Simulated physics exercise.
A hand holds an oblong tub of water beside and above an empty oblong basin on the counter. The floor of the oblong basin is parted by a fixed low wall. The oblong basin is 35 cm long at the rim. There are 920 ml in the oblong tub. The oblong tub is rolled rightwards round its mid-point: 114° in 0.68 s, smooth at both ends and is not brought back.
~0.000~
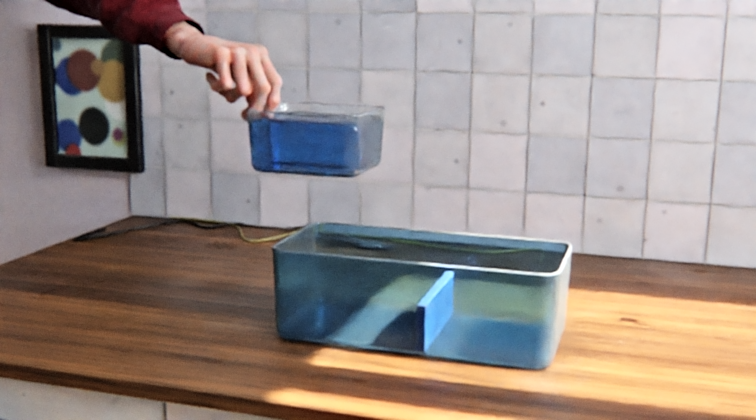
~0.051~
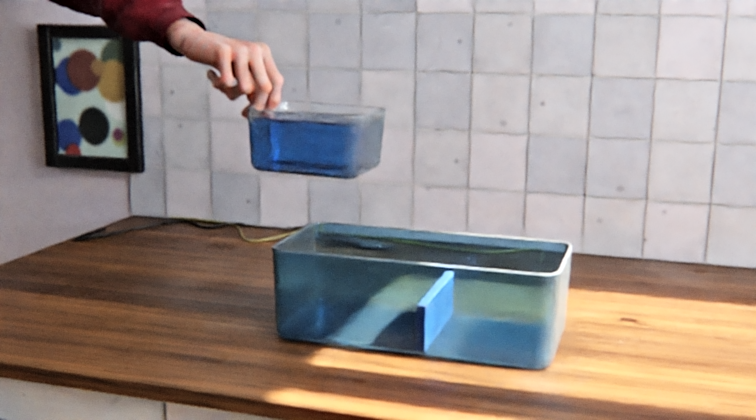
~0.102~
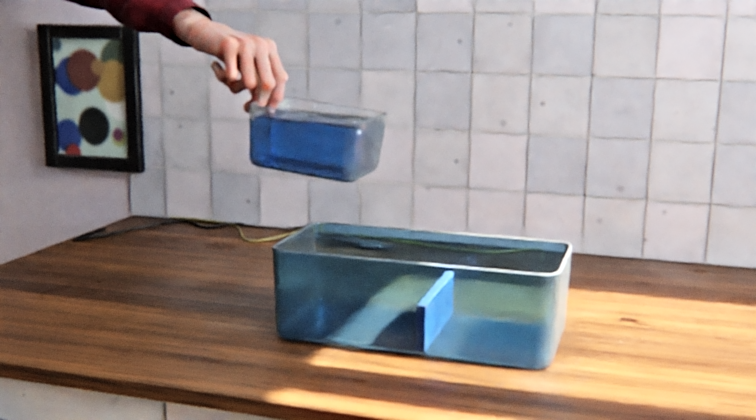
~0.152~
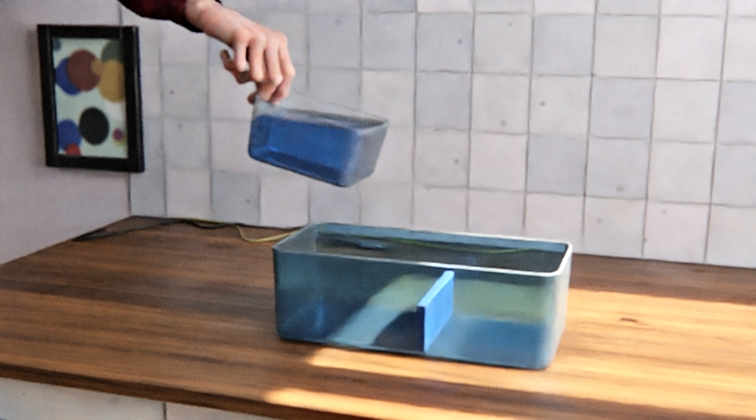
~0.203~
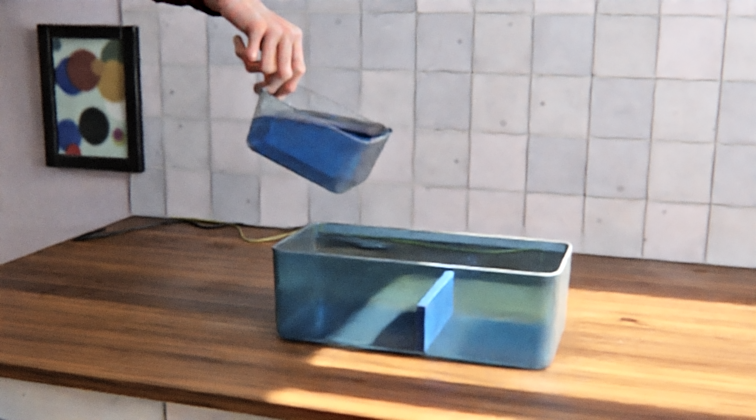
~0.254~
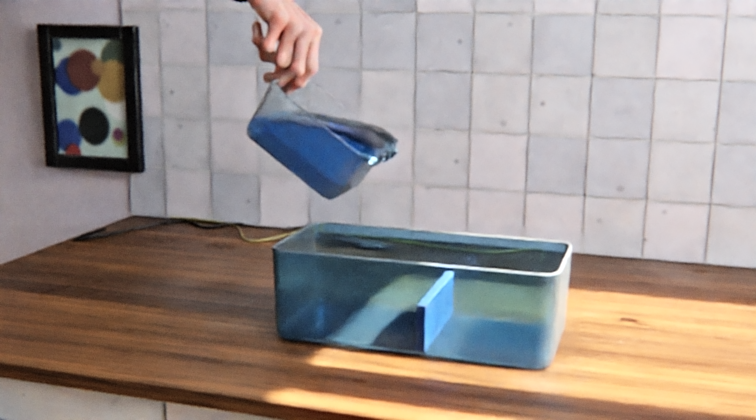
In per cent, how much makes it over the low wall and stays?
Roughly 12 per cent is past the wall.
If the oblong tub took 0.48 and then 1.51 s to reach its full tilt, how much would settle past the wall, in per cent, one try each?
First 10, then 35 per cent.
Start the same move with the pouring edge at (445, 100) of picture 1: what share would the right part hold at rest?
In that case some 80 per cent.
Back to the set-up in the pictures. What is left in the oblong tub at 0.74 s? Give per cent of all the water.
Near 1 in a hundred.
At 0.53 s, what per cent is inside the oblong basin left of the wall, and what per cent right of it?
Left about 44, right about 10.
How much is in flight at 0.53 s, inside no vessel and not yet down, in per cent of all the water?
About 32 per cent.
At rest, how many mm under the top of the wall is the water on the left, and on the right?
Left about 30 mm, right about 52 mm.
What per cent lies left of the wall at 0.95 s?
Near 82 in a hundred.
After 0.53 s the tilt is 101° and 13 per cent is still to pour, 44 is left of the wall and 10 right of it.
After 0.74 s the tilt is 114° and 1 per cent is still to pour, 72 is left of the wall and 10 right of it.
After 0.95 s the tilt is 114° and 0 per cent is still to pour, 82 is left of the wall and 12 right of it.
After 1.18 s the tilt is 114° and 0 per cent is still to pour, 82 is left of the wall and 12 right of it.
In the end 82 per cent lies left of the wall, 12 right of it and 6 outside.
